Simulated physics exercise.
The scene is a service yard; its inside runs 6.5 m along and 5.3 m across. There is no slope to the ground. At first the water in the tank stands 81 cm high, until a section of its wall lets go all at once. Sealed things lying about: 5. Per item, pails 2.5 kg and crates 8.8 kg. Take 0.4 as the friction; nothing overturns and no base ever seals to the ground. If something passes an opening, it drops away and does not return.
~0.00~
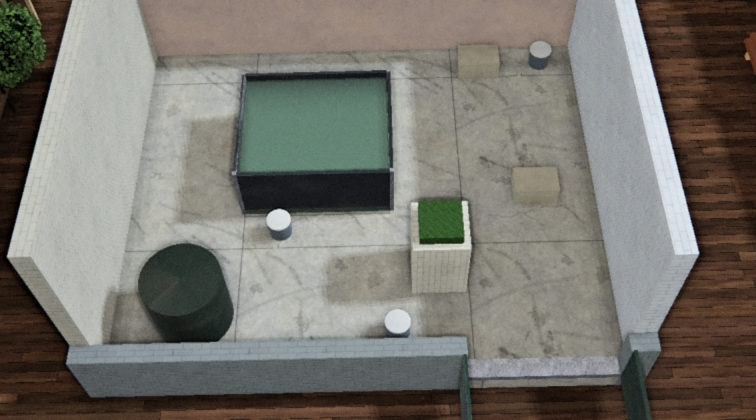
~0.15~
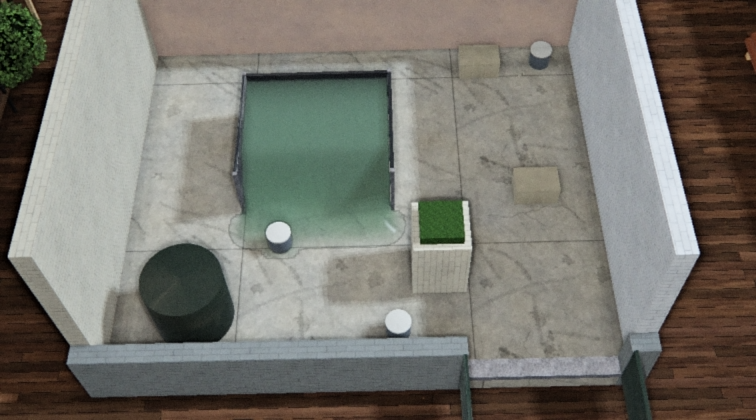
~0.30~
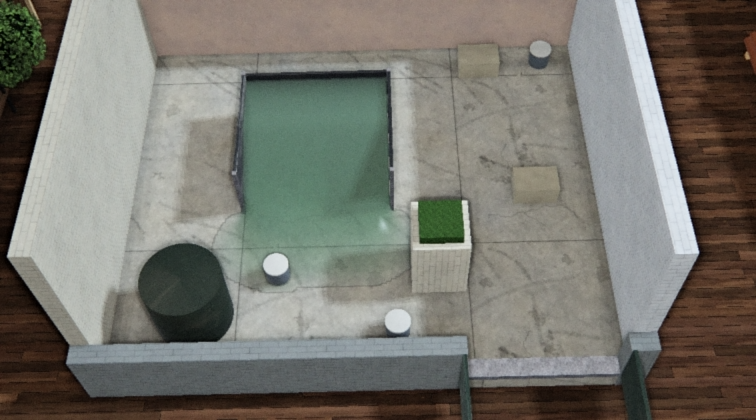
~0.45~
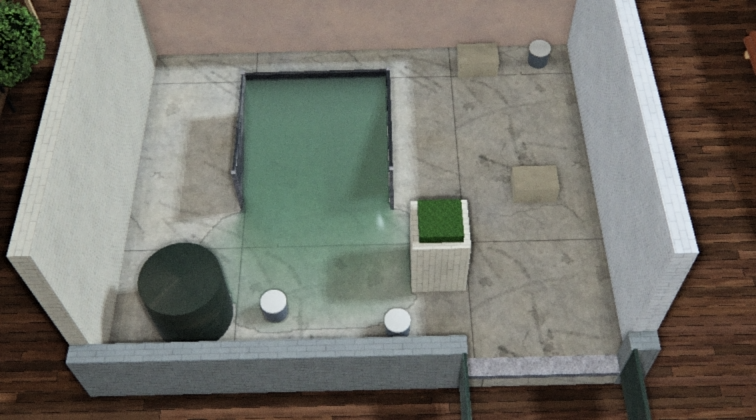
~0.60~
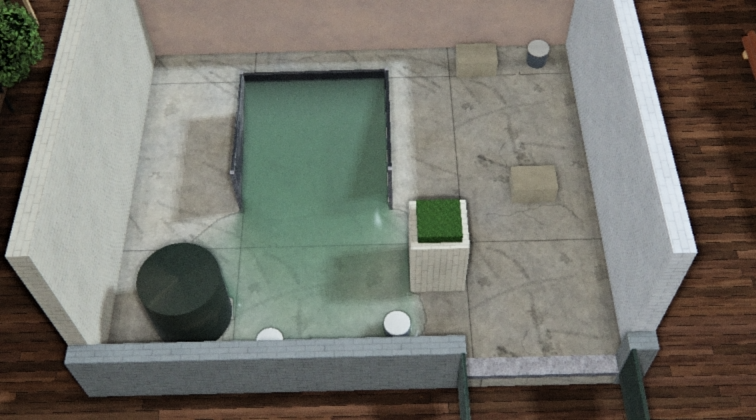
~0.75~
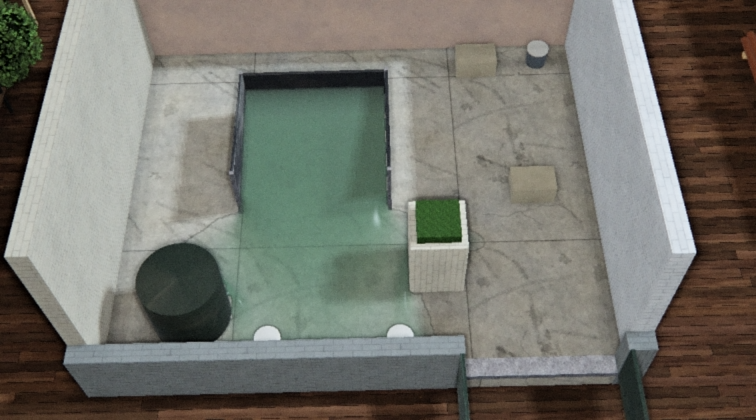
Green water spreads from the open tank across the yard floor, shifting two pails toward the front wall.
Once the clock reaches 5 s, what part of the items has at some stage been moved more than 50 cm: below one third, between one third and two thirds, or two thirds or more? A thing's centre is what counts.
Between one third and two thirds.
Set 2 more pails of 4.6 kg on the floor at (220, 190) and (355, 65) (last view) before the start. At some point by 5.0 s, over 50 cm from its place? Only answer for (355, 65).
Answer: Short of it.
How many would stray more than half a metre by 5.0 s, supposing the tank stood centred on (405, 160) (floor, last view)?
The count would be 3.
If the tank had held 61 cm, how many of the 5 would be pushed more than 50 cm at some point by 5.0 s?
With that change, 3 of them.
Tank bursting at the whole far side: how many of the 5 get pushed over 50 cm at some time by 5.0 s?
4.
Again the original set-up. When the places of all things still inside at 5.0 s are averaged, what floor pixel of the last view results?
The average lands around (441, 120).
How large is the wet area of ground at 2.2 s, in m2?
About 18 m2 is covered.
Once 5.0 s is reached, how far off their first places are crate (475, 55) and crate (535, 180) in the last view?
First: 20 cm. Second: 150 cm.
After 1.1 s 1 of 5 are over 50 cm from their spots; 2 afloat.
After 2.2 s 2 of 5 are over 50 cm from their spots; 1 afloat.
After 3.5 s 2 of 5 are over 50 cm from their spots; 1 afloat.
After 5.0 s 3 of 5 are over 50 cm from their spots, and 3 have been at some point; 5 afloat.
